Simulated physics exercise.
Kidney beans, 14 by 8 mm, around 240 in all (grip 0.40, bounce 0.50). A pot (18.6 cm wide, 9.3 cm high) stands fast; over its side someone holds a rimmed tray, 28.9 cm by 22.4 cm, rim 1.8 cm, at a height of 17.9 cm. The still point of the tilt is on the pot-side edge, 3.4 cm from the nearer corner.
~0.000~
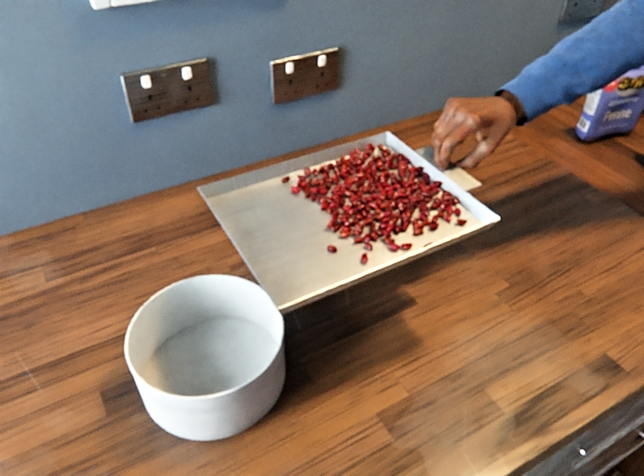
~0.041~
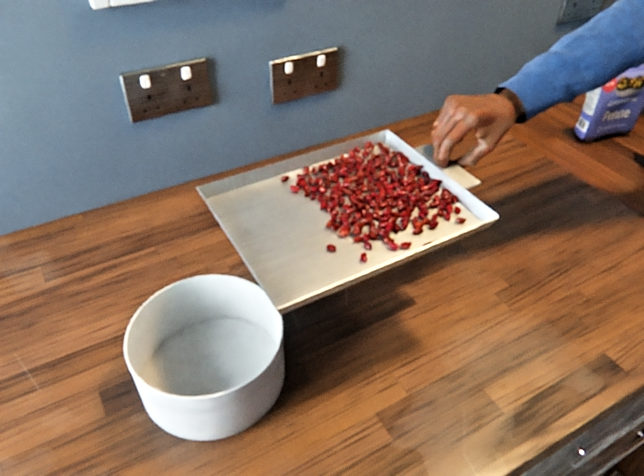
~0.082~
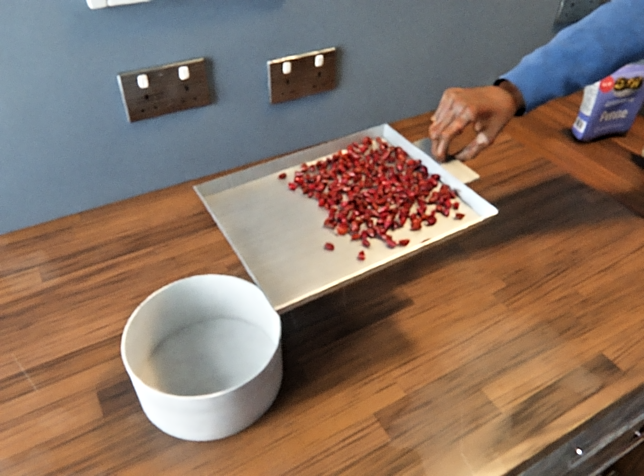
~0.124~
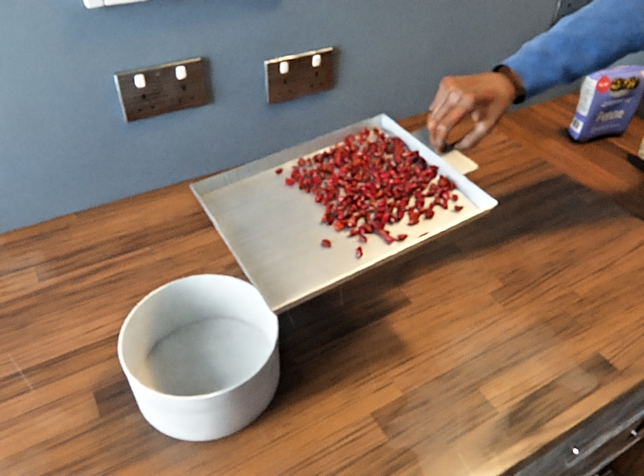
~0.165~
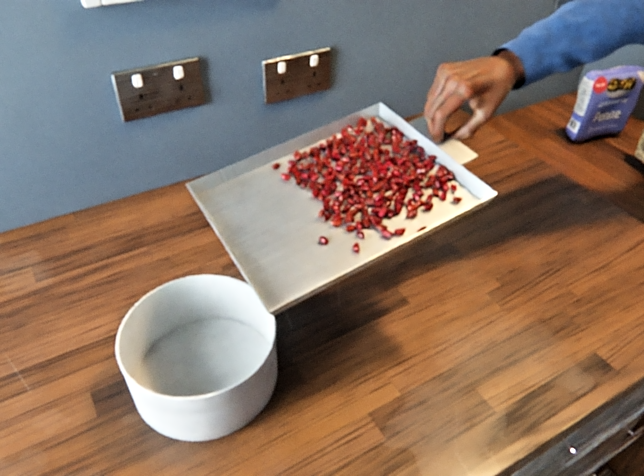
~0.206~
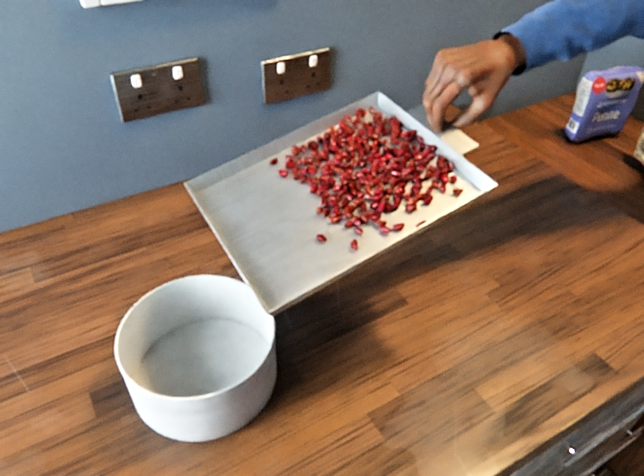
A hand in a blue sleeve slowly raised the handle end of a shallow metal tray of dark red beans, slanting it slightly toward a white pot while the beans stayed bunched near the hand.
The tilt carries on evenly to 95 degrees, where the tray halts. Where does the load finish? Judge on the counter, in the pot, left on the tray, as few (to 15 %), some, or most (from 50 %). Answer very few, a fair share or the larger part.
Counter a fair share, pot the larger part, tray very few.
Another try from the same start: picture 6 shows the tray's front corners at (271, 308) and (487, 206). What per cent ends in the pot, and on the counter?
Pot 0, counter 100.
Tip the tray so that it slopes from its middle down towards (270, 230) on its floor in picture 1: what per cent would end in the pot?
Some 55 per cent.
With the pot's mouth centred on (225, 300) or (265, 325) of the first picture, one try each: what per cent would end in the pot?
About 30 and 50 per cent.
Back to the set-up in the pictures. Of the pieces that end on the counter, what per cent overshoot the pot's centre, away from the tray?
About 80 per cent.
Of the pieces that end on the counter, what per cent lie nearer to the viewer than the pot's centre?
Roughly 90 per cent.
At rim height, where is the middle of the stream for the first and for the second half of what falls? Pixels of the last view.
First near (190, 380), later near (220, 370).
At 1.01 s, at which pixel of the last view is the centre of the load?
At about (201, 406).
Then, at 0.69 s, tilt 51 degrees; the tray holds 100 %, the pot 0 %.
Then, at 1.01 s, tilt 78 degrees; the tray holds 20 %, the pot 55 %.
After 1.43 s, tilt 95 degrees; the tray holds 0 %, the pot 75 %.
In the end, at 2.2 s, counter 25 %, pot 75 %, tray 0 %.
